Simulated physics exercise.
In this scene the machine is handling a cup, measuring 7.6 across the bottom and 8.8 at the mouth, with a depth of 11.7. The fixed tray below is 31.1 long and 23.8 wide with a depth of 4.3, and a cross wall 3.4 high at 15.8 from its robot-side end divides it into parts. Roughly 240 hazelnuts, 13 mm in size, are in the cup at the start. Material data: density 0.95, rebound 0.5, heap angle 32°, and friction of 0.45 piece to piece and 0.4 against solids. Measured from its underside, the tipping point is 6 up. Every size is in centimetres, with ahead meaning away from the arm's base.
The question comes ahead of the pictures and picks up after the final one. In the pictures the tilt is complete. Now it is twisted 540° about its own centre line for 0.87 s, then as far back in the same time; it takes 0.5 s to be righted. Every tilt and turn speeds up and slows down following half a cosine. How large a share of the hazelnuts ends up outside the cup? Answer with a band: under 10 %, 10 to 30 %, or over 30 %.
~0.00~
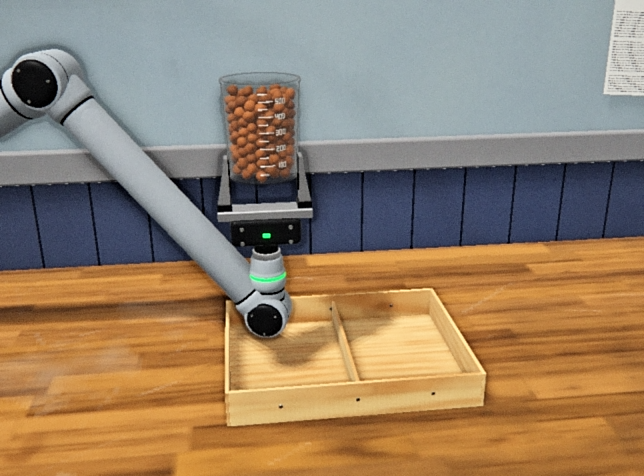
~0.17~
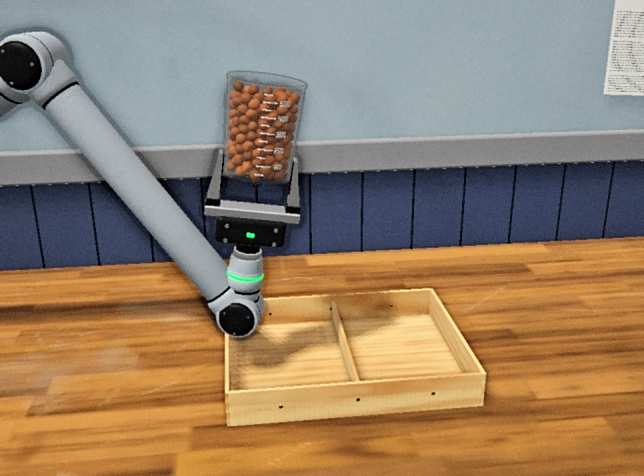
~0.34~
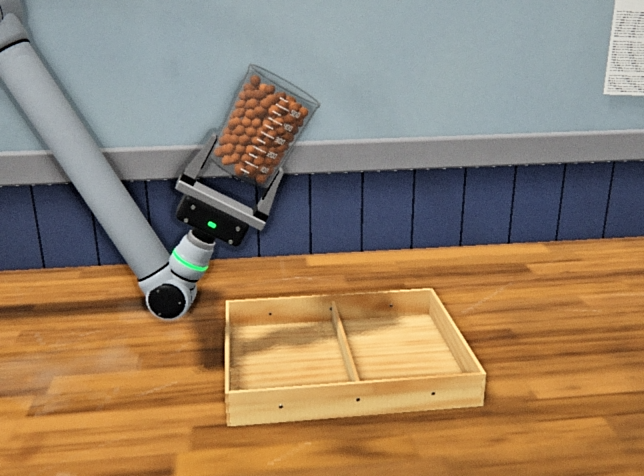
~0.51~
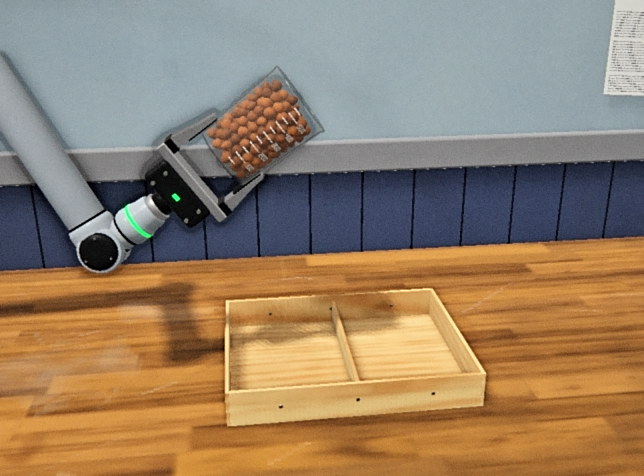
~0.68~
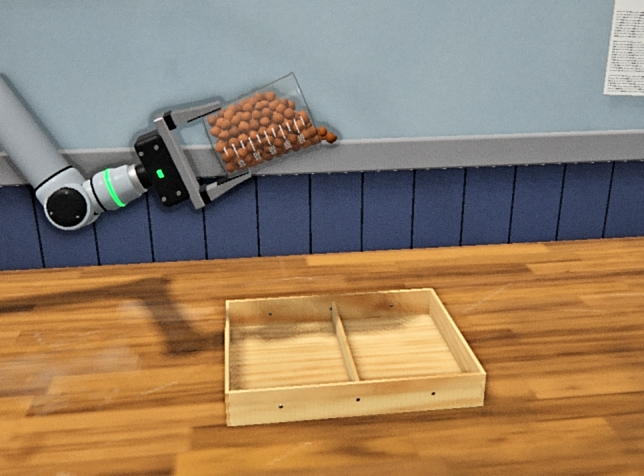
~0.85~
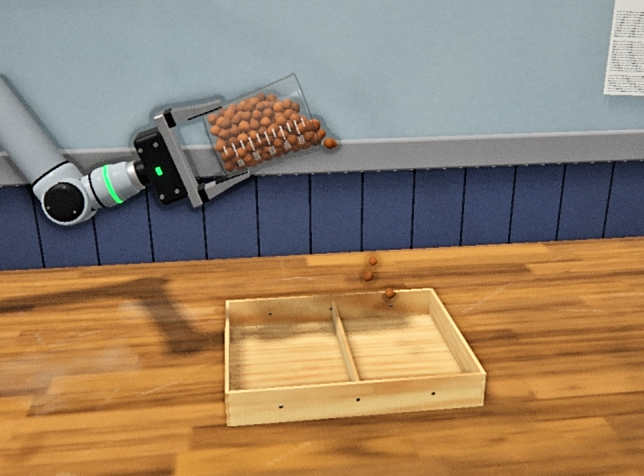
Between 10 and 30 %.
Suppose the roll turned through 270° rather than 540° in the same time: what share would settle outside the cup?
It would be near 20 per cent.
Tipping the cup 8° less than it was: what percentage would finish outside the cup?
10 per cent or so.
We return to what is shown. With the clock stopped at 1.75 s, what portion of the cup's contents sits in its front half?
Some 45 percent of the contents is nearer the viewer than the centre line.
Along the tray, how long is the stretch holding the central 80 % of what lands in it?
About 12 cm.
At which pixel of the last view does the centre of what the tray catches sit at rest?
Around (406, 356).
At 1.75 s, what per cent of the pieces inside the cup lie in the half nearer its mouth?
Close to 45 per cent sits in the mouth half.
By 1.75 s, tipped 71°, highest piece 37 above the table; 212 in the cup, 20 in the far-side part, 1 in the robot-side part, 5 in flight or on a rim.
By 2.64 s, tipped 69°, highest piece 36 above the table; 193 in the cup, 36 in the far-side part, 2 in the robot-side part, 1 on the table or floor, 6 in flight or on a rim.
By 3.29 s, upright, highest piece 39 above the table; 193 in the cup, 40 in the far-side part, 4 in the robot-side part, 1 on the table or floor.
By 3.99 s, upright, highest piece 39 above the table; 193 in the cup, 40 in the far-side part, 4 in the robot-side part, 1 on the table or floor.
Final count, 193 in the cup, 40 in the far-side part, 4 in the robot-side part, 1 on the table or floor. That is 19 % outside the cup.
